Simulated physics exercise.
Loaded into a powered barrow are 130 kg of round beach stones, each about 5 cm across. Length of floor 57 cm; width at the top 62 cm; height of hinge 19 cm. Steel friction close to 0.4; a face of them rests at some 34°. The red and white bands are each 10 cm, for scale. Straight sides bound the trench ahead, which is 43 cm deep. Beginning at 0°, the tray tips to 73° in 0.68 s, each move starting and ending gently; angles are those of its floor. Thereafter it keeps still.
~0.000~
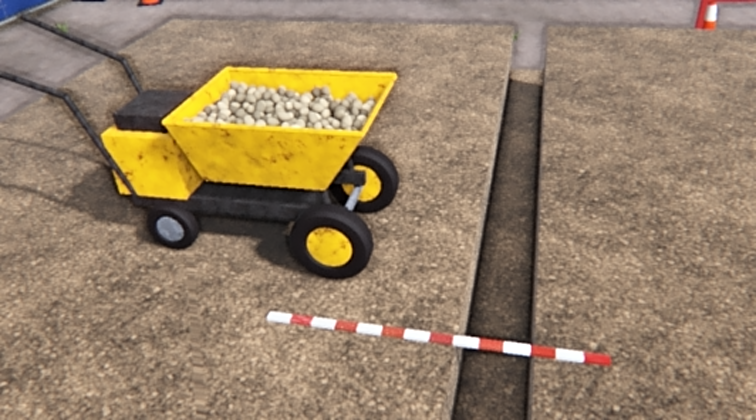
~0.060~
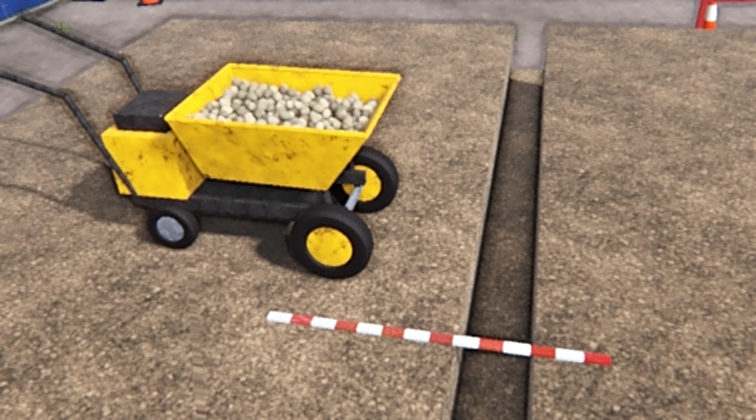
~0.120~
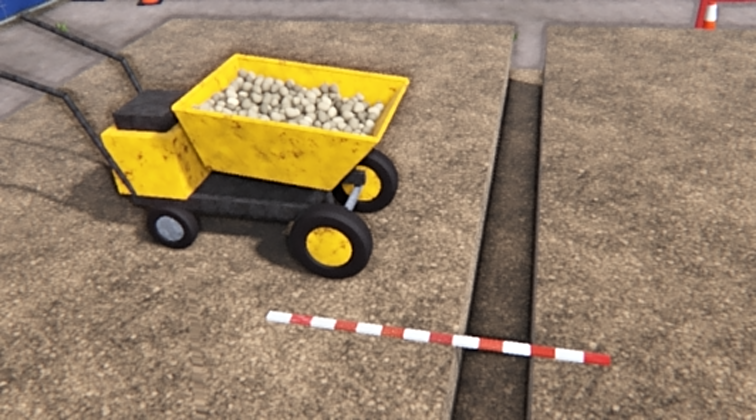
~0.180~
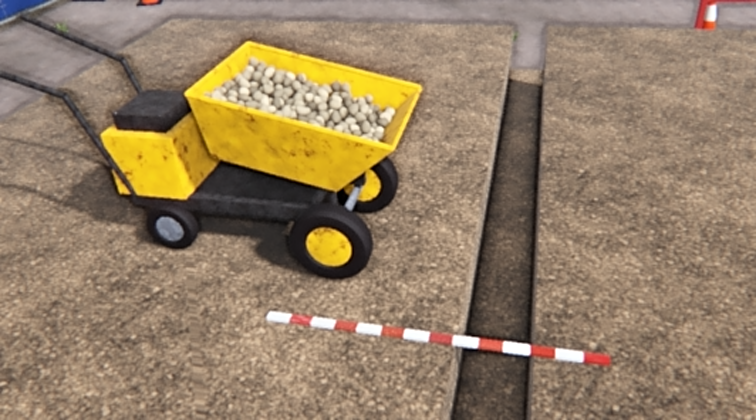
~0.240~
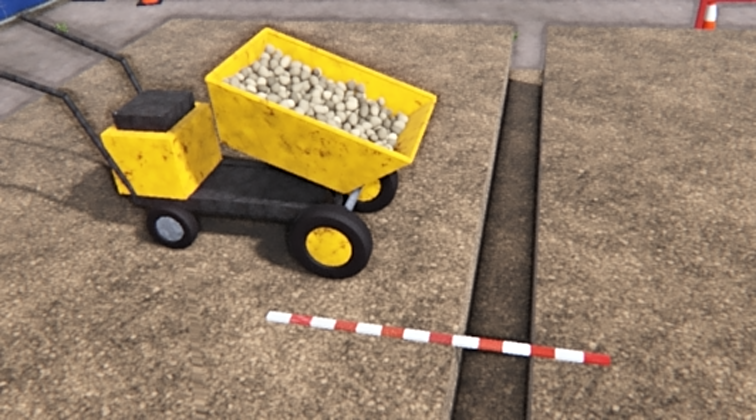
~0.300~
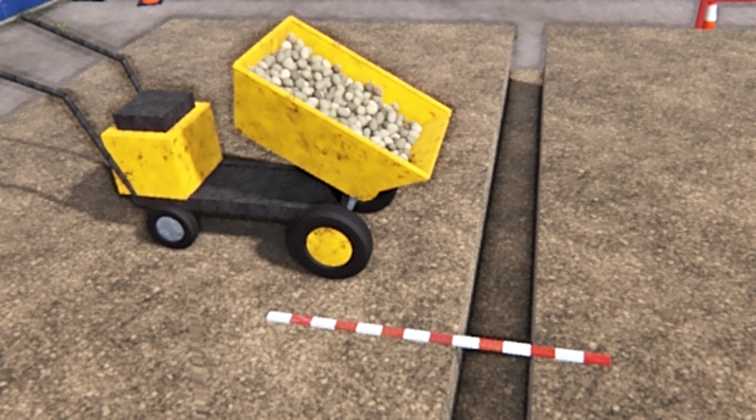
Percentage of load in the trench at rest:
69 %.
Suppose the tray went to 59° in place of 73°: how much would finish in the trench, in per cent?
Some 45 in a hundred, I'd say.
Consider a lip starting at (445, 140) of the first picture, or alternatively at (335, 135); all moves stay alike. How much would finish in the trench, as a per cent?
It comes to about 10 and 90 in a hundred.
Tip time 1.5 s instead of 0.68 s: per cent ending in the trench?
It'd be some 90 per cent.
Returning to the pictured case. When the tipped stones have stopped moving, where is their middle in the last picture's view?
Somewhere around (518, 306) in the last picture.
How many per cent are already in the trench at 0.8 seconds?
At that moment: Approx. 30 %.
After 0.5 s the floor is at 62°; 100 % in the tray; the foremost stones are at (458, 208).
After 0.8 s the floor is at 73°; 63 % in the tray, 32 % in the trench, 5 % past the trench; the foremost stones are at (561, 265).
After 1.1 s the floor is at 73°; 14 % in the tray, 55 % in the trench, 31 % past the trench; the foremost stones are past the picture's edge.
After 3.1 s the floor is at 73°; 0 % in the tray, 69 % in the trench, 31 % past the trench; the foremost stones are past the picture's edge.
